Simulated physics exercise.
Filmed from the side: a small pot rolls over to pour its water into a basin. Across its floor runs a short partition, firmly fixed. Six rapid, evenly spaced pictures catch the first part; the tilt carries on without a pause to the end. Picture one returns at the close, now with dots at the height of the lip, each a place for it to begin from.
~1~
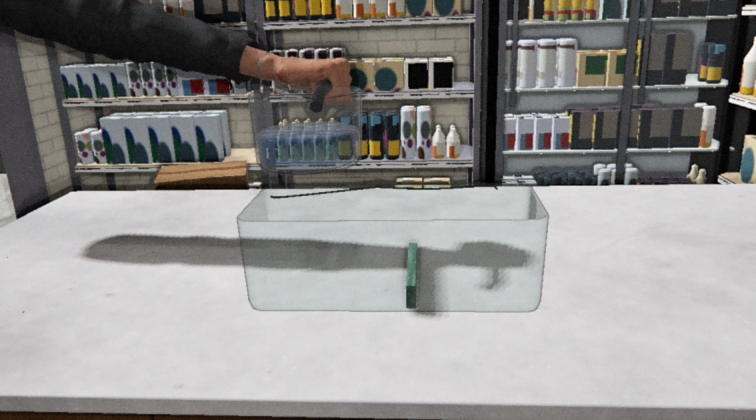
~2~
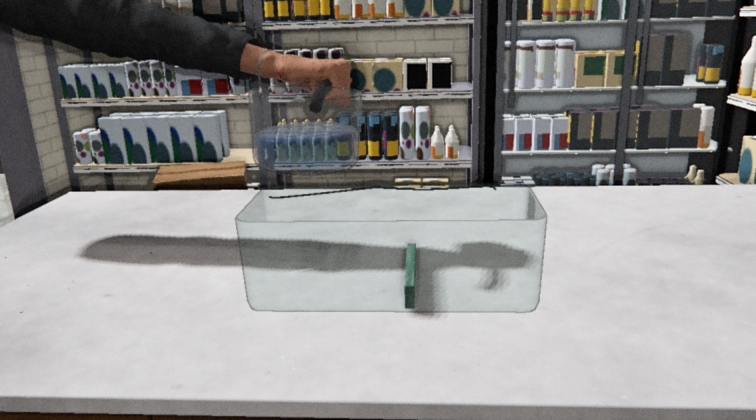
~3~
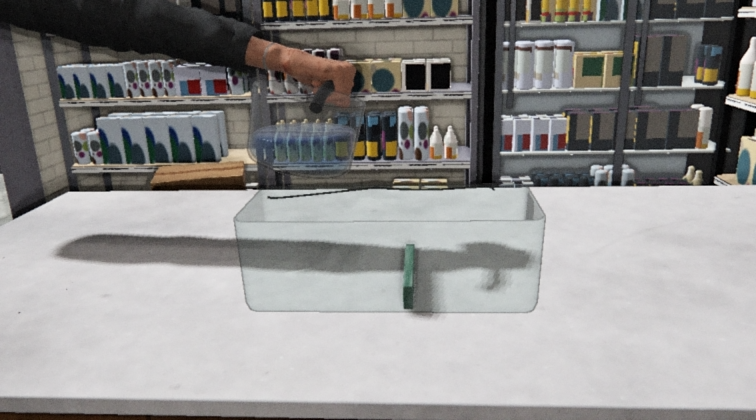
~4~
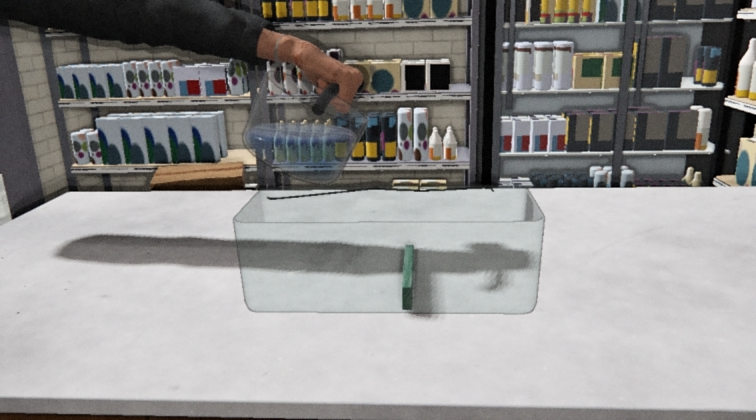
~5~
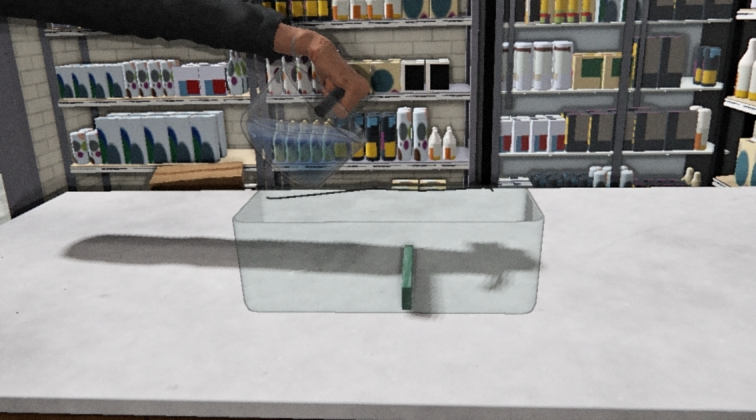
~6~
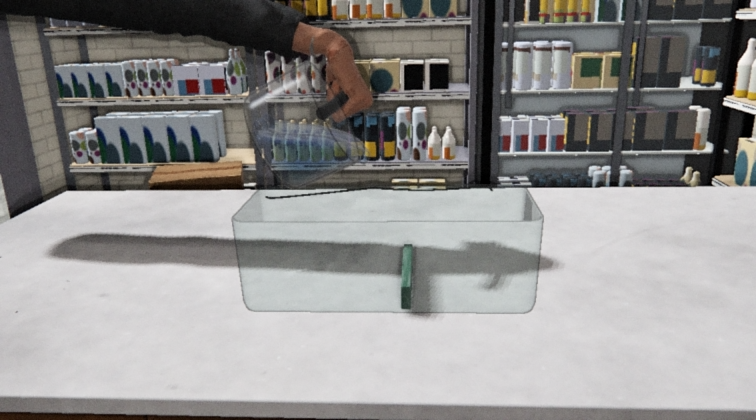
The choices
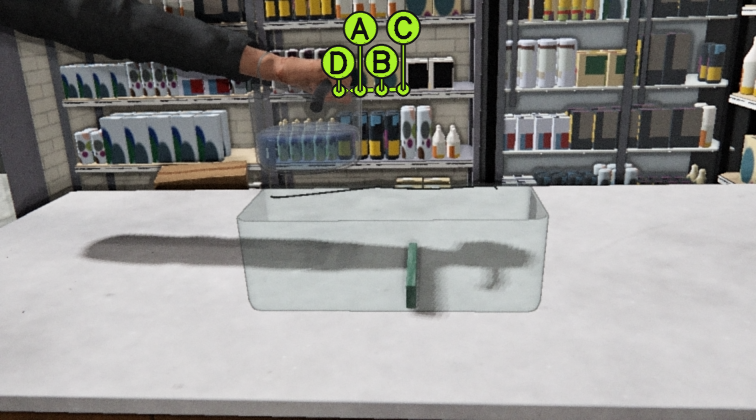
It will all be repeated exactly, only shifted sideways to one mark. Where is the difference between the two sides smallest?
B works best here.
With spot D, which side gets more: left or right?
More ends on the left.
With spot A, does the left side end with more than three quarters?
Yes, it does.
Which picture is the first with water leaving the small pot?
In picture 6.
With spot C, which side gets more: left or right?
The right one.
In lime, A at (360, 90); B at (381, 89); C at (403, 89); D at (338, 90).
If A is chosen, about 86 % ends left of the wall and 11 % right of it; 3 % is lost outside.
If B is chosen, about 44 % ends left of the wall and 55 % right of it.
If C is chosen, about 9 % ends left of the wall and 90 % right of it.
If D is chosen, about 84 % ends left of the wall and 13 % right of it; 3 % is lost outside.
